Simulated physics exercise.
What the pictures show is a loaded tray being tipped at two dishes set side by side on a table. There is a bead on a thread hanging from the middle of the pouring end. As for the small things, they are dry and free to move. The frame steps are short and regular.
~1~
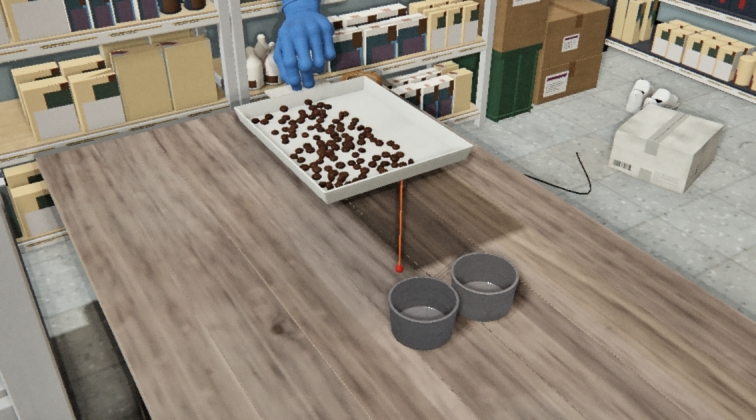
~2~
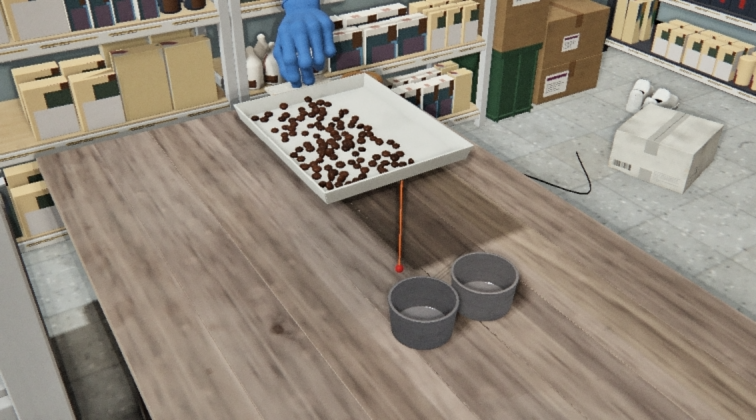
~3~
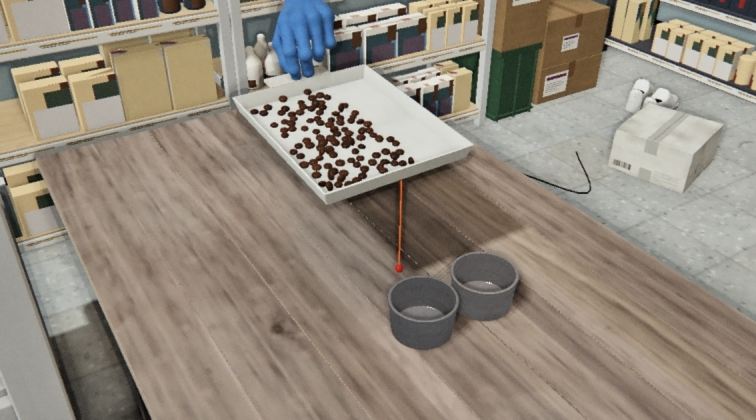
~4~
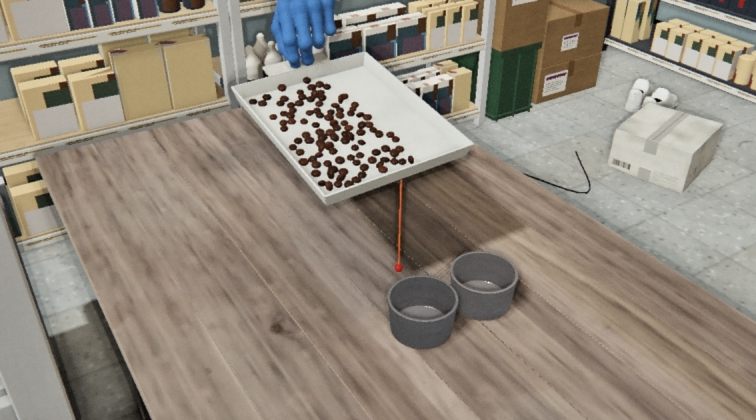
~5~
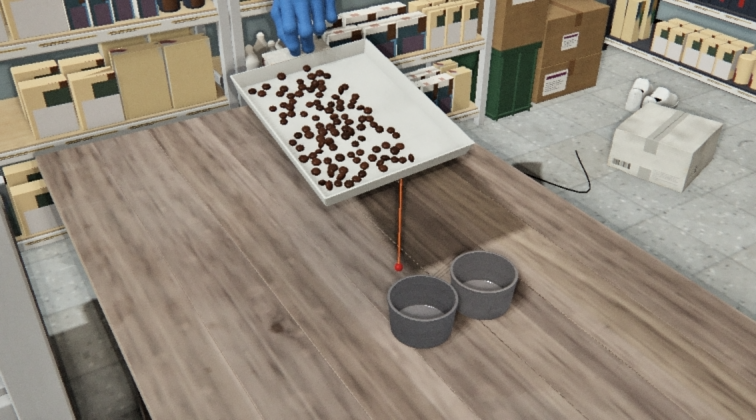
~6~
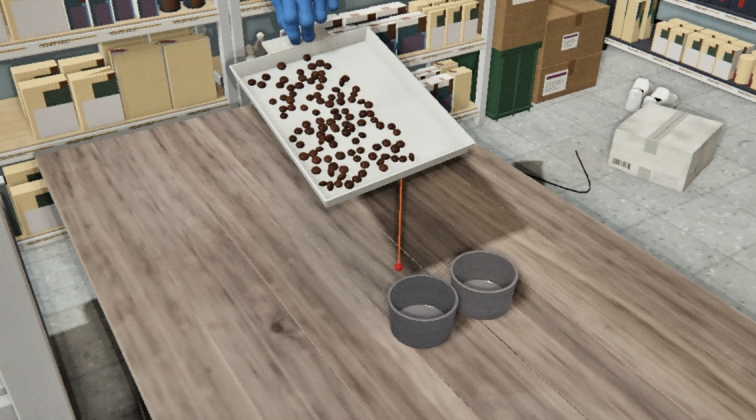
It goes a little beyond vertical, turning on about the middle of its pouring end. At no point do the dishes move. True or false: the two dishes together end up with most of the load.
False.
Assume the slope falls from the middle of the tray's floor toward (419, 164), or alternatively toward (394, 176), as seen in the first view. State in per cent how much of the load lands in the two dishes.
Lab note: Case 1 near 60 %, case 2 near 50 %.
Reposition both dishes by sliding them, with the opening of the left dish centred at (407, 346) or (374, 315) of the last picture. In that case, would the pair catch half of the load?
Result - try one, below the halfway mark; try two, past the halfway mark.
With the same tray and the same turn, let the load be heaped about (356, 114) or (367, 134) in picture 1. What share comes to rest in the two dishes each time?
First case: Some 20 %; second case: Some 30 %.
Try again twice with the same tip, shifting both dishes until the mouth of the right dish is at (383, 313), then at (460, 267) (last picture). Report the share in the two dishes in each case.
First try: Roughly 60 per cent; second try: Roughly 20 per cent.
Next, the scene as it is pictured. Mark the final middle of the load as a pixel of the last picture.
Around (364, 349).
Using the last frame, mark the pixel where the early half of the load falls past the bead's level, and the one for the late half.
First around (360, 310), afterwards around (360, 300).
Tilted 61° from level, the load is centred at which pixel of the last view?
In the last view, the load is centred close to (355, 178).
Soon, tray tipped steeply; nearly all on the tray; a stray few in the air.
A while on, tray tipped right over; about a third on the tray; a stray few in the left dish; about a third outside both; about a quarter in the air.
Towards the end, tray tipped past a quarter turn; a small part in the left dish; most outside both.
Finally, tray tipped past a quarter turn; a small part in the left dish; none in the right dish; most outside both.
